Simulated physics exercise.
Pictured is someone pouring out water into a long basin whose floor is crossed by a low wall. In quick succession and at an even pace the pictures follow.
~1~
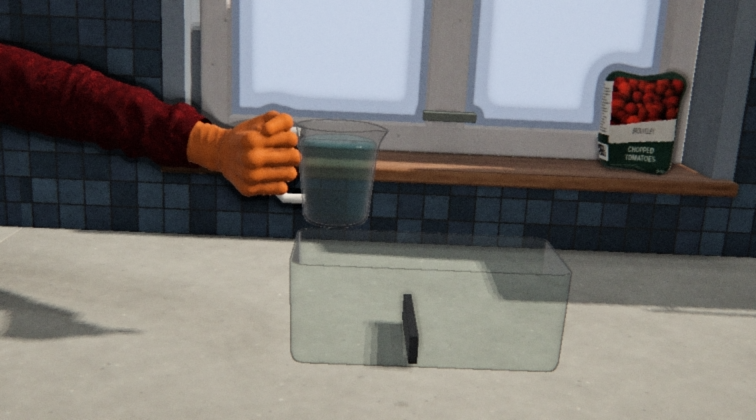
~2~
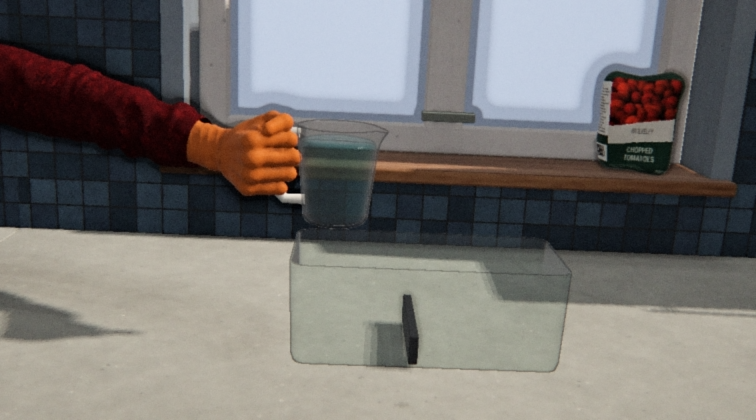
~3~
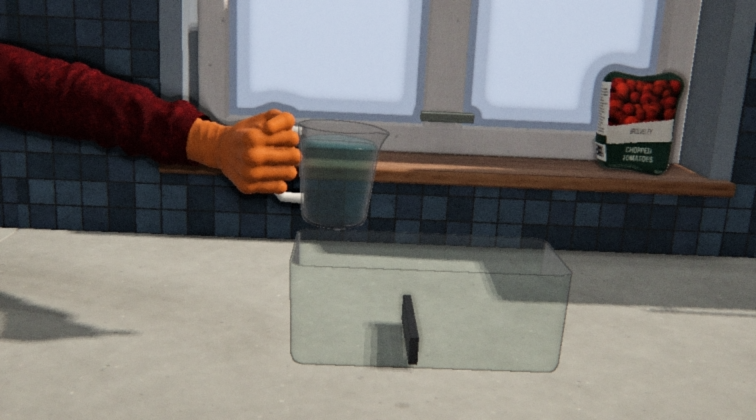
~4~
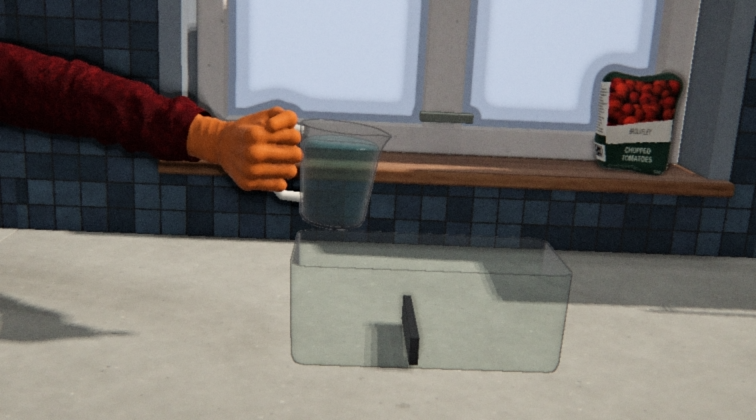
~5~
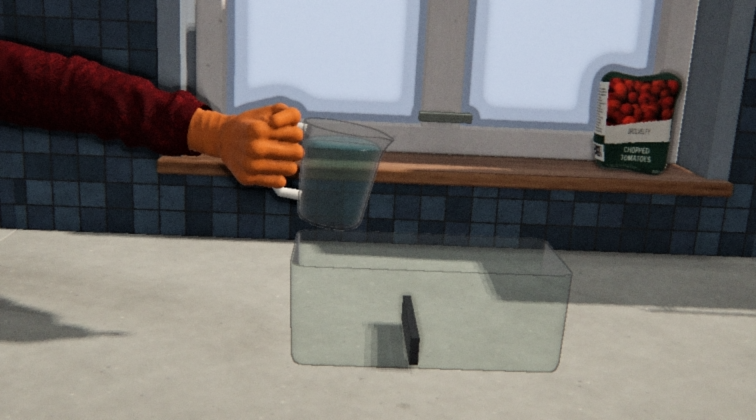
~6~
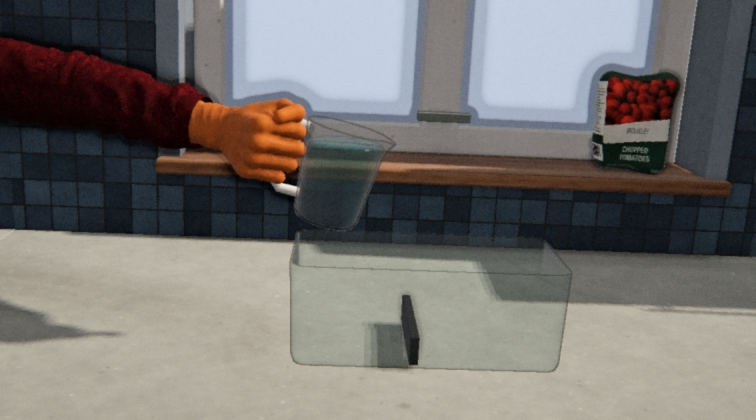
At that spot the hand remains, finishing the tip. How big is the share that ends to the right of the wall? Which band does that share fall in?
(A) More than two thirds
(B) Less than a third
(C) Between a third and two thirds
Option A: More than two thirds.
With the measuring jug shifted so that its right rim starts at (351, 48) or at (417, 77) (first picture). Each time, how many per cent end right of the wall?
Result, first then second: About 60 % and about 95 %.
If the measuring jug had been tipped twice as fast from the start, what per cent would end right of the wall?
Roughly 85 percent.
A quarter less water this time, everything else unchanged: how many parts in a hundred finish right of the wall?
I'd say roughly 85 percent.
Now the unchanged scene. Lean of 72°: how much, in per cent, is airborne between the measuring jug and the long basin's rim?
About 15 %.
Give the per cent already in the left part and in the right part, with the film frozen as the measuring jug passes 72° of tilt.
Roughly 0 % on the left side and 10 % on the right side.
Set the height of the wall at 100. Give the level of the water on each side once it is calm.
I'd say about 10 for the left and about 50 for the right.
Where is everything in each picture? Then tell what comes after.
In the first picture, it leans 0°; its right rim is at (388, 129); the water meets the walls at (301, 138) and (378, 142); the long basin's rim runs from (295, 246) to (559, 257); the wall's top is at (411, 315).
In the second picture, it leans 1°; its right rim is at (389, 130); the water meets the walls at (301, 138) and (378, 142).
In the third picture, it leans 2°; its right rim is at (390, 132); the water meets the walls at (302, 138) and (379, 143).
In the fourth picture, it leans 5°; its right rim is at (392, 135); the water meets the walls at (303, 138) and (380, 144).
In the fifth picture, it leans 8°; its right rim is at (394, 138); the water meets the walls at (305, 139) and (383, 145).
In the sixth picture, it leans 13°; its right rim is at (397, 143); the water meets the walls at (306, 141) and (387, 146).
A moment on, the measuring jug is tipped part way and 76 per cent is still to pour, 0 is left of the wall and 8 right of it.
Next, the measuring jug is tipped right over and 20 per cent is still to pour, 8 is left of the wall and 61 right of it.
Then the measuring jug is tipped right over and 1 per cent is still to pour, 11 is left of the wall and 88 right of it.
Later the measuring jug is tipped right over and 0 per cent is still to pour, 11 is left of the wall and 89 right of it.
Finally, 11 per cent lies left of the wall, 88 right of it and 0 outside.
